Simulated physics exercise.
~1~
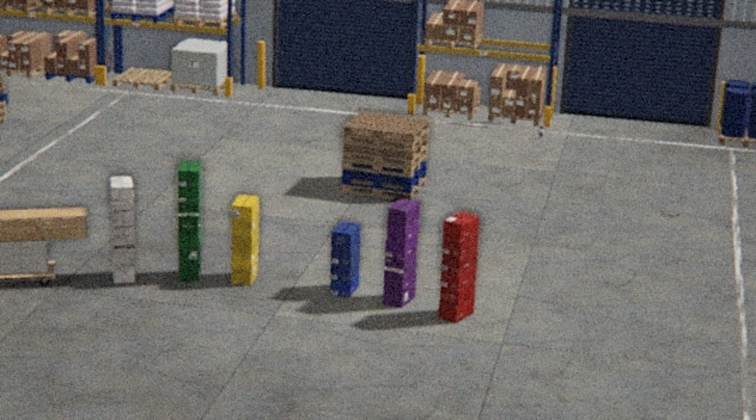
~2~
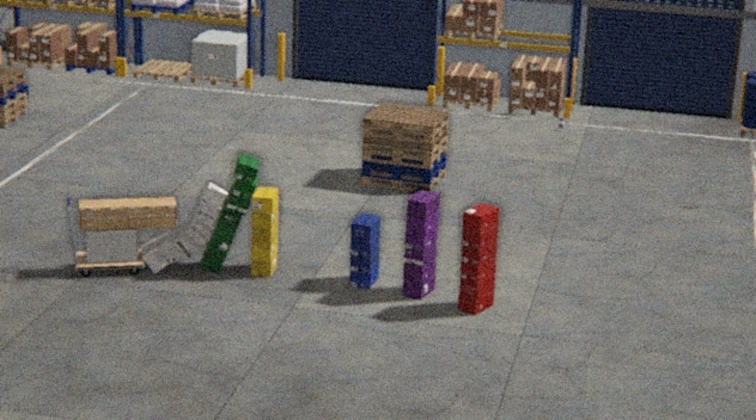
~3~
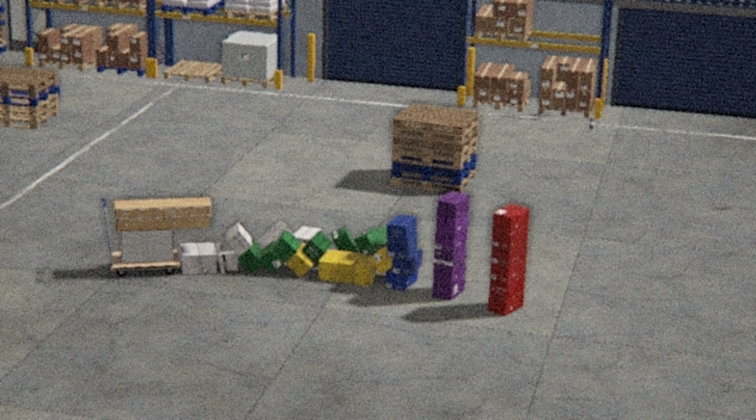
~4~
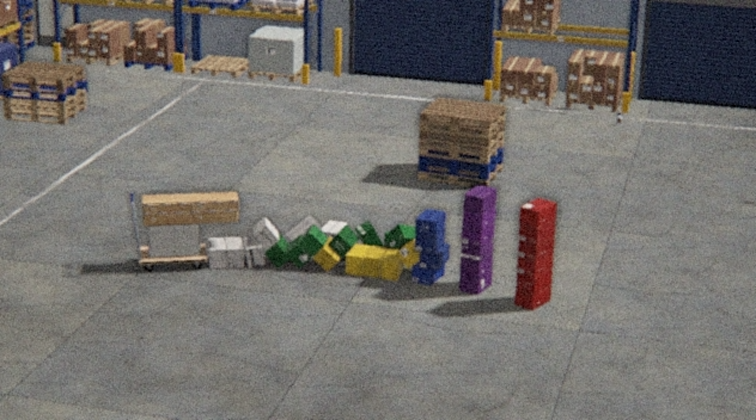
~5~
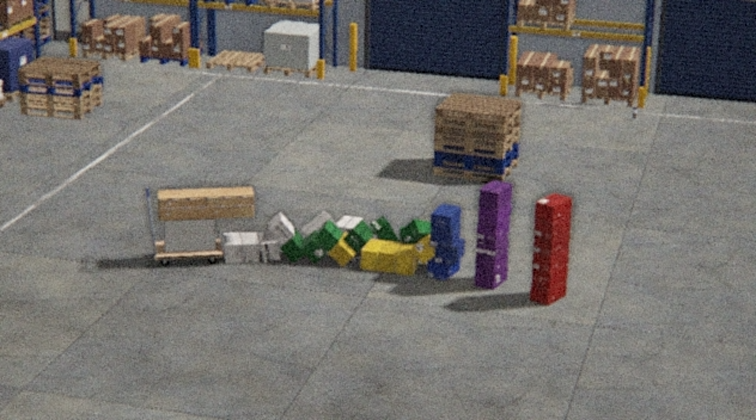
A warehouse floor with loading doors, racks and a stack of pallets behind is seen from above, the view drifting slightly left. Six columns of stacked cartons stand in a curving row, white, green, yellow, blue, purple and red from left to right. A trolley carrying a long brown box rolls in from the left and knocks over the white column, which tips the green one toward the yellow. Both collapse rightward in a jumble reaching the blue column. The trolley stops beside the scattered cartons, while the blue, purple and red columns remain standing.
